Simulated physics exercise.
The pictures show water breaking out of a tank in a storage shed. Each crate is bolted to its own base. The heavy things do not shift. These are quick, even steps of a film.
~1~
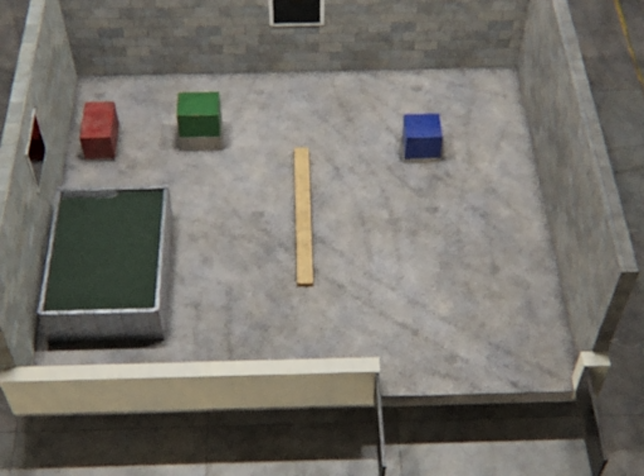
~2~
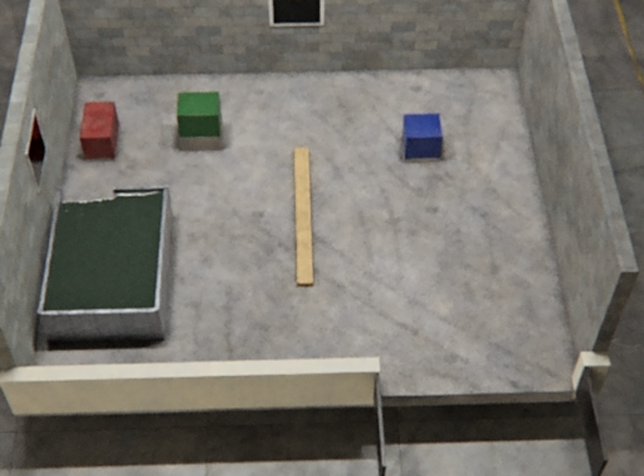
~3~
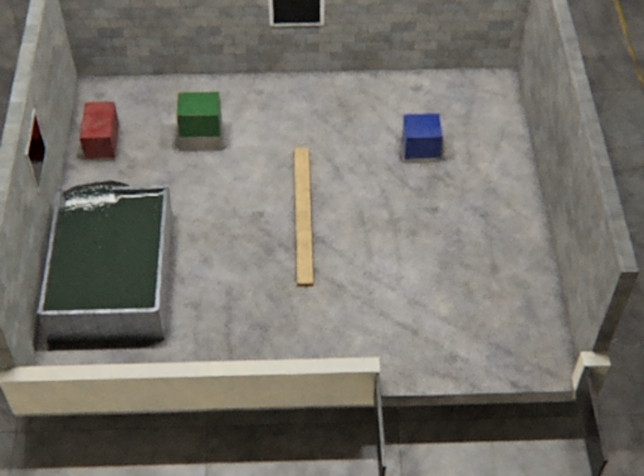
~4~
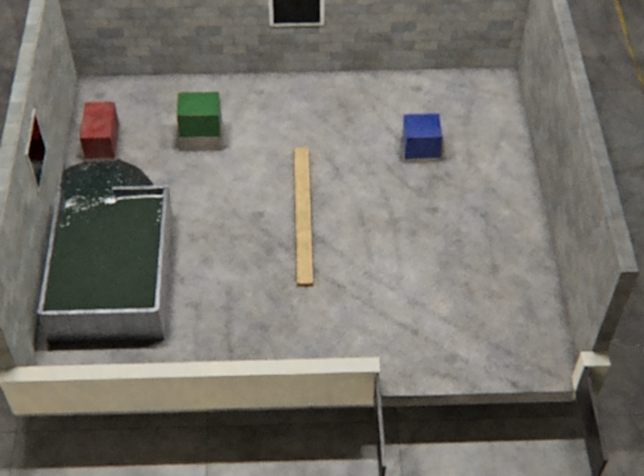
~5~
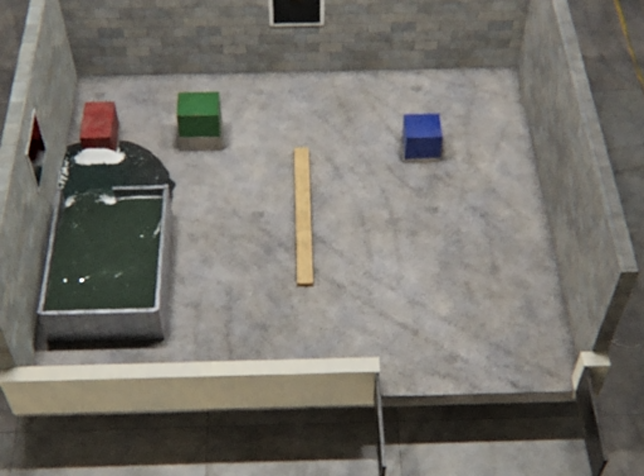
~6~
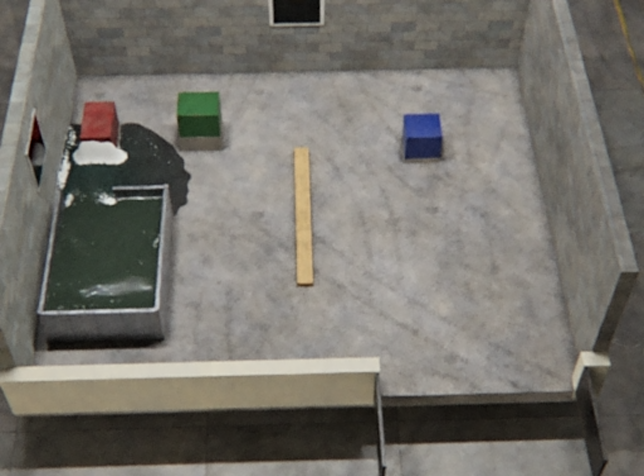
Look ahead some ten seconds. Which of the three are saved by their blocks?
The green crate escapes dry; the red crate is wetted; the blue crate is wetted.
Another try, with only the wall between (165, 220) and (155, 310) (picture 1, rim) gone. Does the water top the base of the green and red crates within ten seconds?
The green crate is safe, the red crate keeps dry.
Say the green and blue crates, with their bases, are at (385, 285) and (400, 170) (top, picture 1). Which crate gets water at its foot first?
The red crate.
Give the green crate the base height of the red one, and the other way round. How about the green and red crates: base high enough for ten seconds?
One by one: Green is topped, red is soaked.
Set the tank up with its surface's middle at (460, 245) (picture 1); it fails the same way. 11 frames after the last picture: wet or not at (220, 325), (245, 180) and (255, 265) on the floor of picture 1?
One after the other: Clear, clear, not flooded.
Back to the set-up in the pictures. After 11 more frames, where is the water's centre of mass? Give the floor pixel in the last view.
Roughly at (118, 211).
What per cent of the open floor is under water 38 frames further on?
Some 65 per cent.
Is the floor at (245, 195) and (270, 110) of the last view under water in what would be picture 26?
In turn: Wet, flooded.
A moment on, water covers 10 % of the floor; the green crate water round its plinth, the red crate water round its plinth, the blue crate not reached.
Next, water covers 20 % of the floor; the green crate water round its plinth, the red crate water round its plinth, the blue crate not reached.
Then, water covers 35 % of the floor; the green crate water round its plinth, the red crate water round its plinth, the blue crate not reached.
Later, water covers 65 % of the floor; the green crate water round its plinth, the red crate water round its plinth, the blue crate water round its plinth.
In the end, water covers 95 % of the floor; the green crate stayed above the water, the red crate was topped, the blue crate was topped.
